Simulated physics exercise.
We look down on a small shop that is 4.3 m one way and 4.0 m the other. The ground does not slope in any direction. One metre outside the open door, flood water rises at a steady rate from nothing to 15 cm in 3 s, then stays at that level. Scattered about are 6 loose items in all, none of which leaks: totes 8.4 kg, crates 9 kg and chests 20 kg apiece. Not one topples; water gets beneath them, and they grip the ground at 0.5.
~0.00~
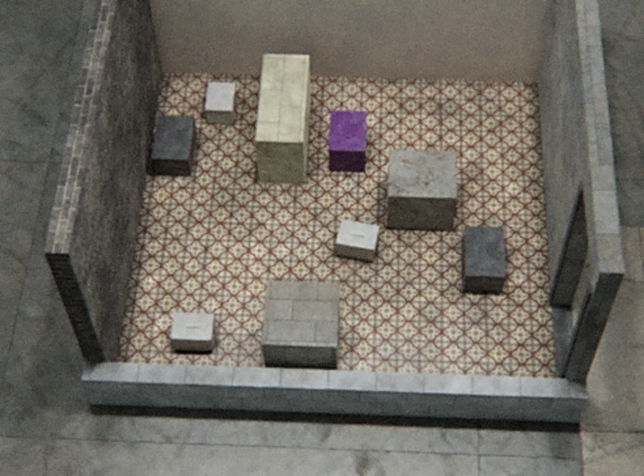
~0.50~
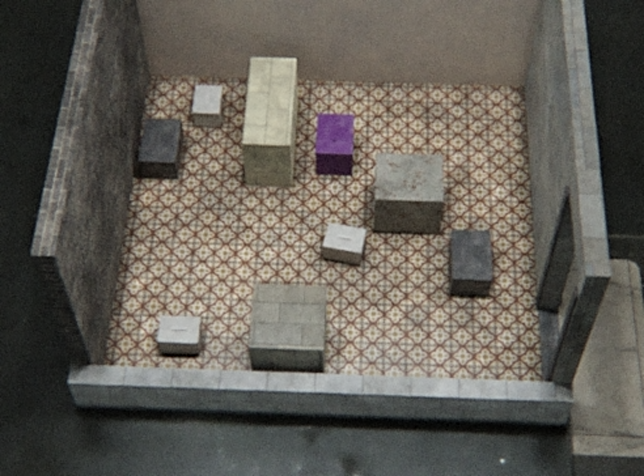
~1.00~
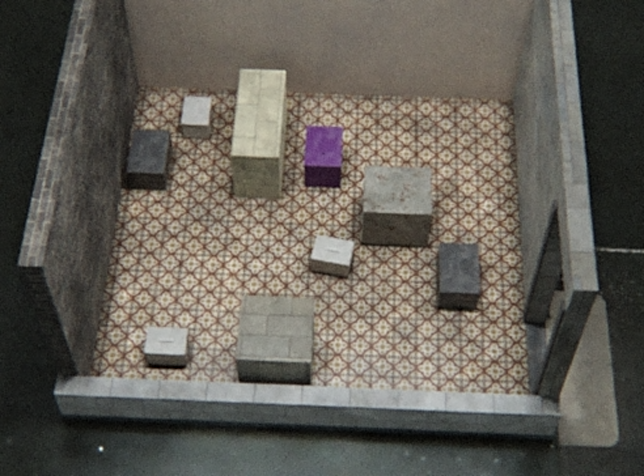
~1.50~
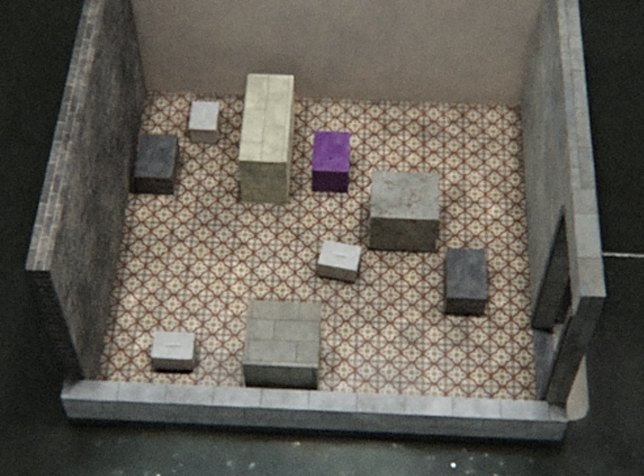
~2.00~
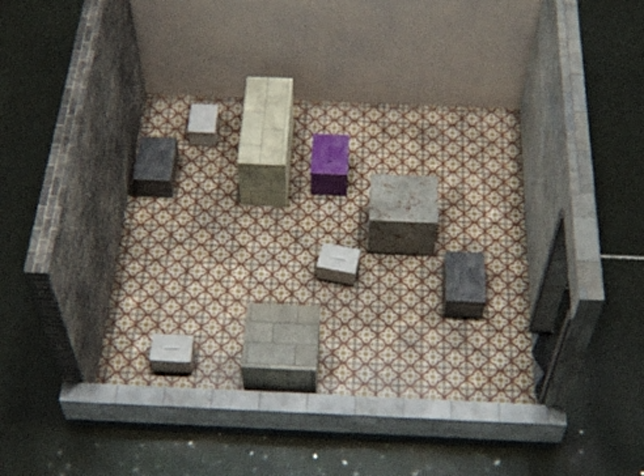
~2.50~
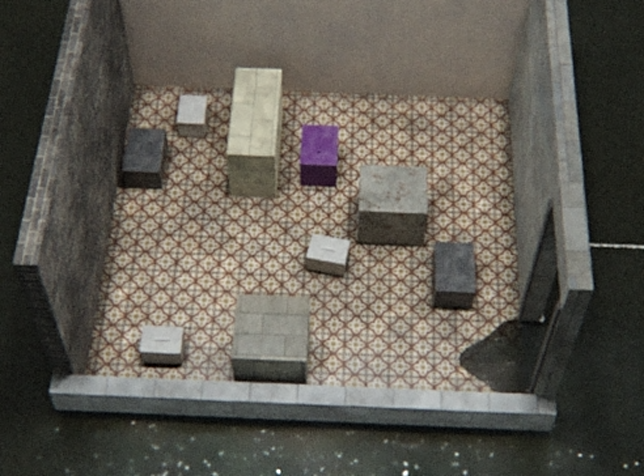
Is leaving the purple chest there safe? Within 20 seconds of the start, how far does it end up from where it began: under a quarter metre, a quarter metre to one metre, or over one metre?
Expect it to stay near its original place.
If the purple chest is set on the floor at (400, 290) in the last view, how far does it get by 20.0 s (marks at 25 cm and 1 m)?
Well, it gets shoved far.
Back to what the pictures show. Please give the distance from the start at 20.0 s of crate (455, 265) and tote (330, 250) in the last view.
They sit 100 cm and 80 cm away, in the order given.
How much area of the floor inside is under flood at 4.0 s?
3.5 m2.
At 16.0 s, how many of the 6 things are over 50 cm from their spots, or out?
It comes to 4.
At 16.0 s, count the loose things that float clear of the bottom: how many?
The count is 4.
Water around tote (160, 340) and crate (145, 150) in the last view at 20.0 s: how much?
Depth approx. 11 cm / 11 cm.
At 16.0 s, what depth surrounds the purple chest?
Near 5 cm deep.
After 4.0 s the purple chest is near (319, 145), 0.0 m from its start, aground; 0 afloat.
After 9.0 s the purple chest is near (319, 145), 0.0 m from its start, aground; 0 afloat.
After 16.0 s the purple chest is near (319, 145), 0.0 m from its start, aground; 4 afloat.
After 20.0 s the purple chest is near (320, 143), 0.0 m from its start, aground; 5 afloat.
